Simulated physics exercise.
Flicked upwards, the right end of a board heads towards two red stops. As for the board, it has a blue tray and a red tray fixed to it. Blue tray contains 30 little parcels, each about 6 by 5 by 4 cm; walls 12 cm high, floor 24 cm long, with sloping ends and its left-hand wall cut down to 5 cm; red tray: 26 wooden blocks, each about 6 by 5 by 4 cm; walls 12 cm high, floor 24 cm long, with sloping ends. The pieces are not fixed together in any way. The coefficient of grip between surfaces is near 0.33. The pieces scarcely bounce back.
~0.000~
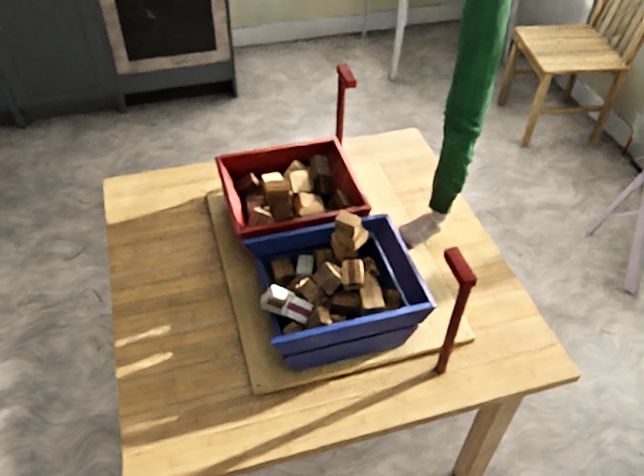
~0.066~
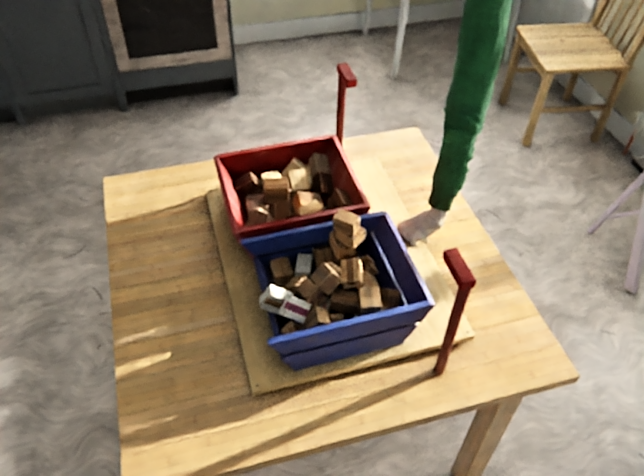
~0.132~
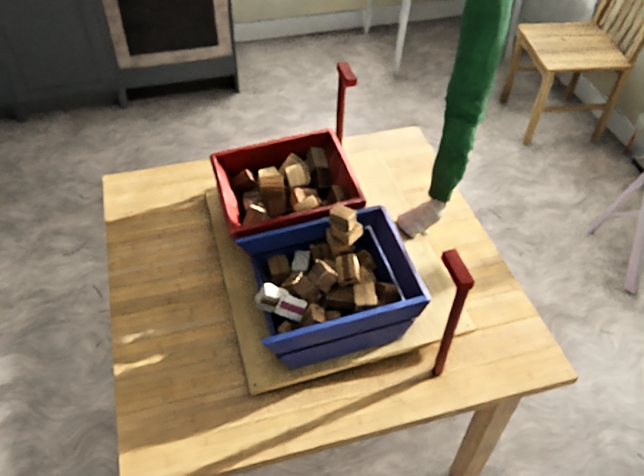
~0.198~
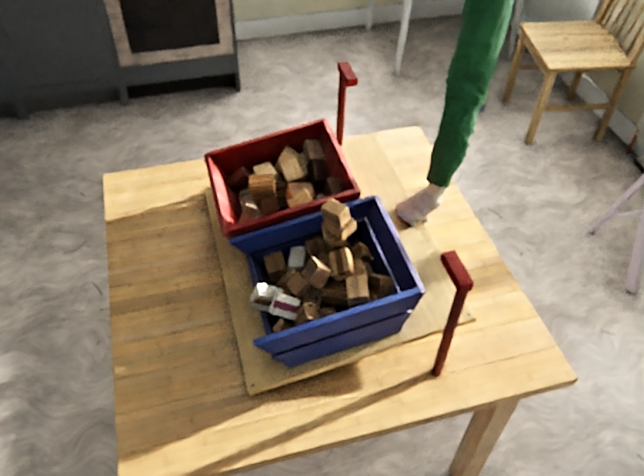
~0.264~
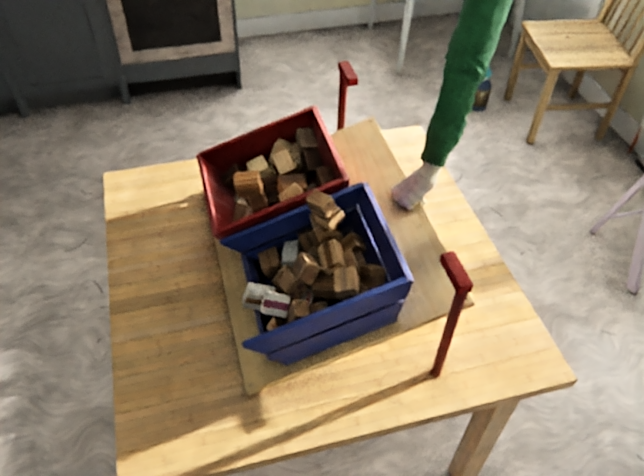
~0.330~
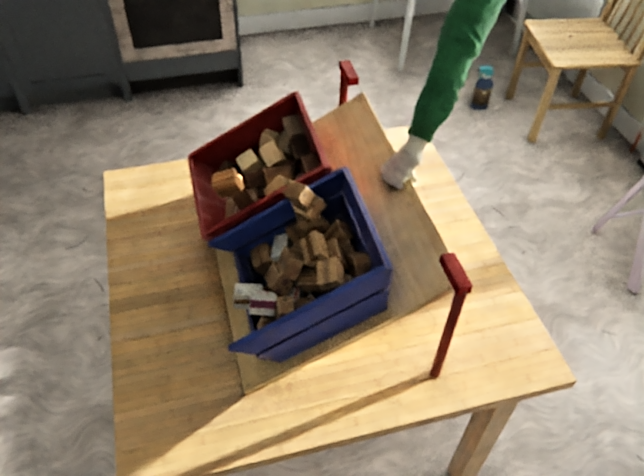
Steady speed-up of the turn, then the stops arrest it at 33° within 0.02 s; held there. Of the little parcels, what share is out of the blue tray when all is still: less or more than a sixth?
Out of the blue tray go more than a sixth of the little parcels.
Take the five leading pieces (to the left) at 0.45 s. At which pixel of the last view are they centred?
The five leading pieces sit around (215, 249).
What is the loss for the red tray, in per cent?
Red tray: 10% lost.
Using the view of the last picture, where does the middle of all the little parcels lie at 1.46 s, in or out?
Roughly at (262, 287).
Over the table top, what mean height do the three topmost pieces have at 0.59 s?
Around 26 centimetres.
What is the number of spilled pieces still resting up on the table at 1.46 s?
I'd say close to 12 in all.
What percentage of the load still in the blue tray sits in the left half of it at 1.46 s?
I'd put it at around 80 percent.
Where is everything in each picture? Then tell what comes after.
In the first picture (we follow the rim corner now nearest the camera), blue tray at (270, 341); red tray (its farthest corner) at (333, 138); tilt 0°; nothing out yet.
The second picture shows blue tray at (268, 342); red tray at (332, 136); tilt 1°.
The third picture shows blue tray at (262, 342); red tray at (329, 129); tilt 4°.
The fourth picture shows blue tray at (253, 343); red tray at (323, 120); tilt 10°.
The fifth picture shows blue tray at (242, 345); red tray at (312, 107); tilt 18°.
The sixth picture shows blue tray at (228, 348); red tray at (294, 93); tilt 28°; nothing out yet.
After 0.35 s, the lift is arrested.
After 0.45 s, tilt 33°; 0 of 30 out of the blue tray and 0 of 26 out of the red tray.
After 0.59 s, tilt 33°; 3 of 30 out of the blue tray and 2 of 26 out of the red tray.
After 0.85 s, tilt 33°; 10 of 30 out of the blue tray and 2 of 26 out of the red tray.
Outcome (at 1.46 s), 11 of 30 out of the blue tray and 2 of 26 out of the red tray. Asked share, 11 of 30, 37 per cent.
